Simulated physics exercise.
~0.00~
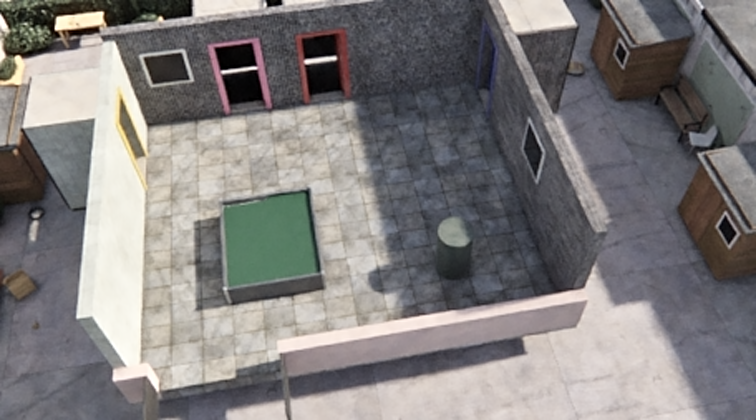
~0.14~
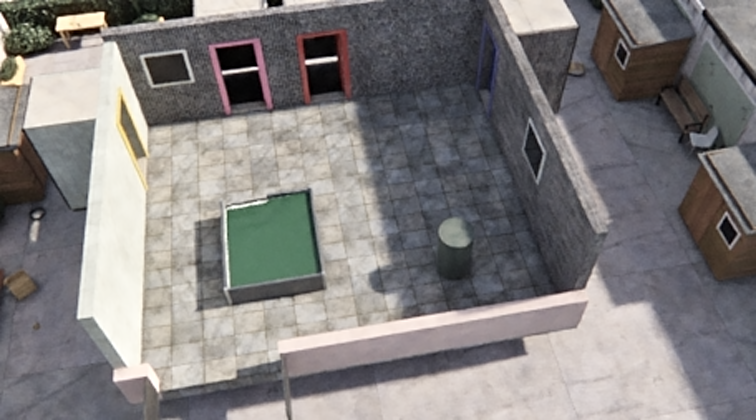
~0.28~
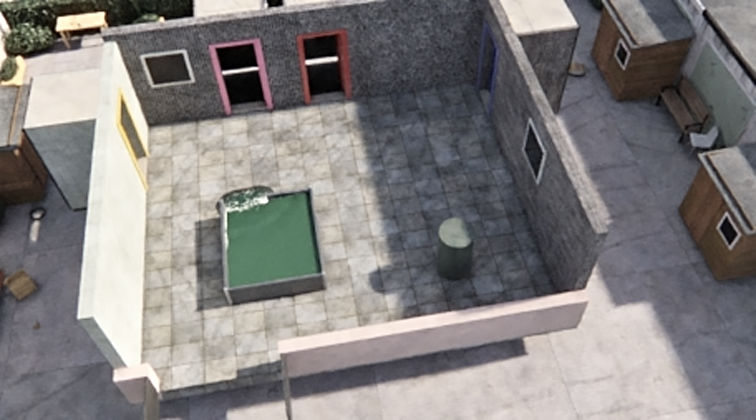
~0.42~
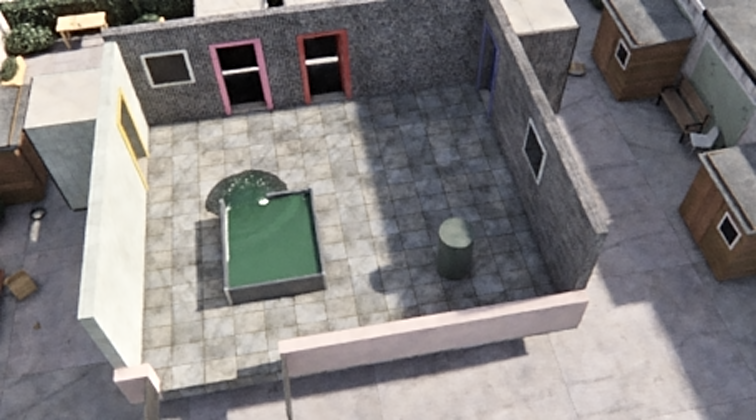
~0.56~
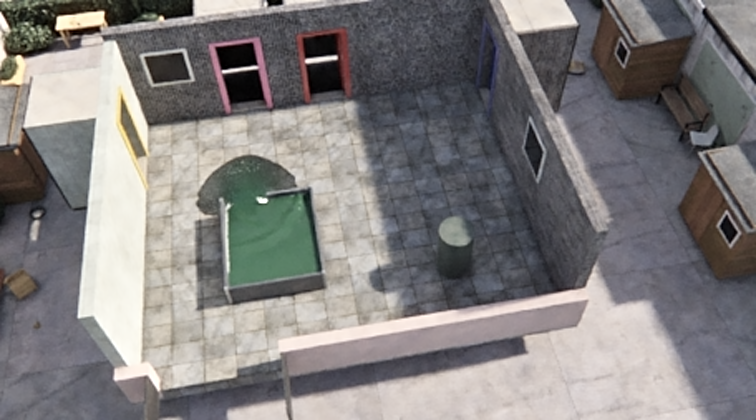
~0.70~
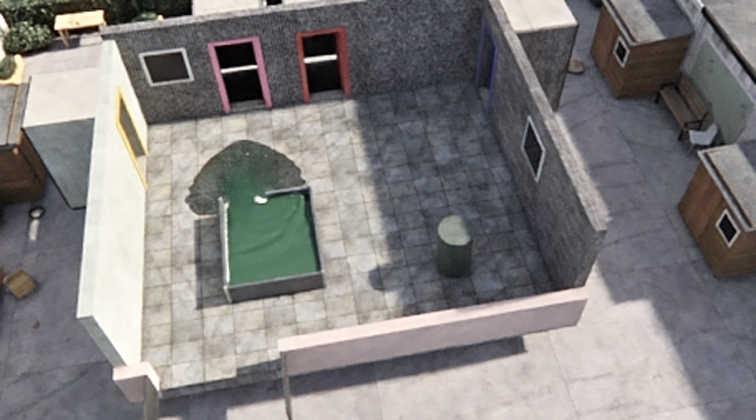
Water pours from the far side of a green tank and spreads across the paved yard.
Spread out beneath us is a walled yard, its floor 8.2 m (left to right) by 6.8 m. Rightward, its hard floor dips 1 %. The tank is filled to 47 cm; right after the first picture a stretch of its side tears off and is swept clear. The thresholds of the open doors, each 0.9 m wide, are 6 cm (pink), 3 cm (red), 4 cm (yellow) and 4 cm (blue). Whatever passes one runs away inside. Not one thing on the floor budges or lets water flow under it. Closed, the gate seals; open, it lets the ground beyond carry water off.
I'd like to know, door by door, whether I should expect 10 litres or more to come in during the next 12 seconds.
Result: My guess is the pink door lets through more than the limit; my guess is the red door lets through more than the limit; my guess is the yellow door lets through more than the limit; my guess is the blue door lets through more than the limit.
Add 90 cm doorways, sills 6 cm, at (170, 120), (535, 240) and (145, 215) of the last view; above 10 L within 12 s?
In turn: Past it, under, below.
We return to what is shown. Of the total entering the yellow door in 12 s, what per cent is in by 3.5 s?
Roughly 25 percent is in by then.
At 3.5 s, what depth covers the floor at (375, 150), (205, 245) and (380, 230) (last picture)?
Close to 0, 0 and 0 centimetres.
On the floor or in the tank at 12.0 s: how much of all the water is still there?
Roughly 80 percent.
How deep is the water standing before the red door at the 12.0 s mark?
About 3.5 cm deep.
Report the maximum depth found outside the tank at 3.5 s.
About 18 cm.
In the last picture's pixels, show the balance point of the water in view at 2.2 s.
About (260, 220).
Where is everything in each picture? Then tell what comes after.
The tank at (270, 238) is whole and still, 47 cm deep, in the first picture.
Water pours out on the tank's far side and has run 0.5 m, to a hidden place; typically 7 cm deep outside, 47 cm at the tank's back, in the second picture.
Water pours out on the tank's far side and has run 0.8 m, to (266, 189); typically 8 cm deep outside, 47 cm at the tank's back, in the third picture.
Water pours out on the tank's far side and has run 1.2 m, to (256, 173); typically 6 cm deep outside, 47 cm at the tank's back, in the fourth picture.
The front is at (247, 157), 1.7 m from the gap on the tank's far side; 2.2 m2 of floor is under water; 47 cm left at the back of the tank, in the fifth picture.
The front is at (235, 145), 2.1 m from the gap on the tank's far side; 3.1 m2 of floor is under water; 47 cm left at the back of the tank, in the sixth picture.
After 1.4 s water covers 15 % of the floor and is deepest (25 cm) near (245, 205); pink door 2 cm at the sill, 1 L in, red door not reached, yellow door not reached, blue door not reached.
After 2.2 s water covers 20 % of the floor and is deepest (22 cm) near (245, 205); pink door 8 cm at the sill, 32 L in, red door 3 cm at the sill, 0 L in, yellow door 8 cm at the sill, 2 L in, blue door not reached.
After 3.5 s water covers 25 % of the floor and is deepest (18 cm) near (200, 119); pink door 14 cm at the sill, 98 L in, red door 6 cm at the sill, 9 L in, yellow door 9 cm at the sill, 17 L in, blue door not reached.
After 7.0 s water covers 45 % of the floor and is deepest (10 cm) near (230, 115); pink door 10 cm at the sill, 169 L in, red door 5 cm at the sill, 26 L in, yellow door 7 cm at the sill, 56 L in, blue door 7 cm at the sill, 6 L in.
After 12.0 s water covers 65 % of the floor and is deepest (8 cm) near (478, 98); pink door 6 cm at the sill, 193 L in, red door 4 cm at the sill, 33 L in, yellow door 3 cm at the sill, 66 L in, blue door 8 cm at the sill, 57 L in.
